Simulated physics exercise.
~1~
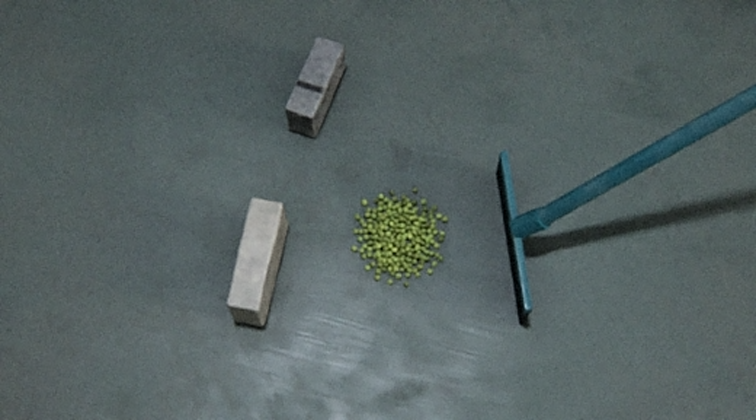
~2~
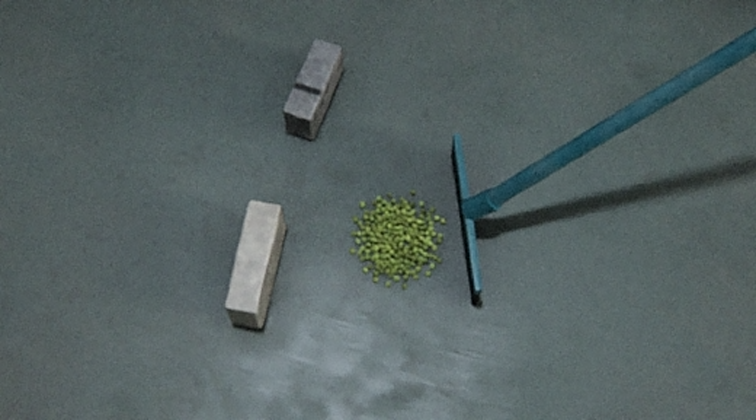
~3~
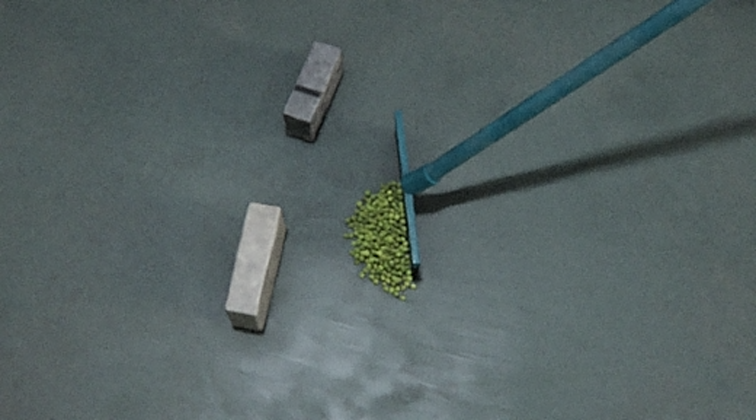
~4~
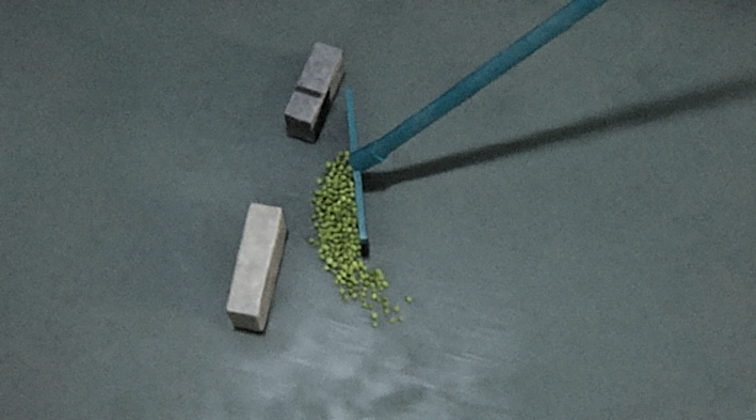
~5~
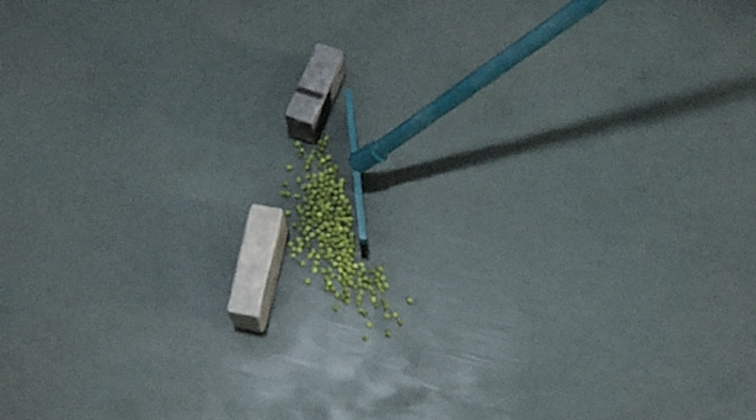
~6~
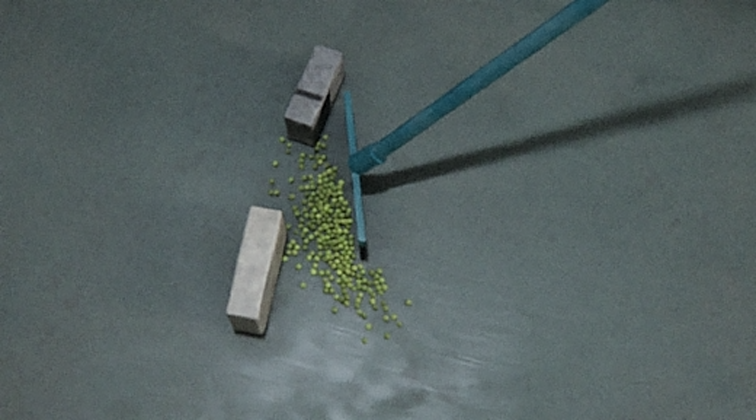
At the start, a small heap of green peas lies on a dark grey floor, with two blocks set apart on its left and a teal squeegee standing clear on its right. The squeegee slides left and slightly upward until its blade meets the heap. It pushes the peas left, and they bunch against the blade while some trail off its lower end. Close to the blocks the squeegee stops, and the peas spread a little farther toward the gap. At the end, a few sit in the opening, while most lie scattered before the blocks.
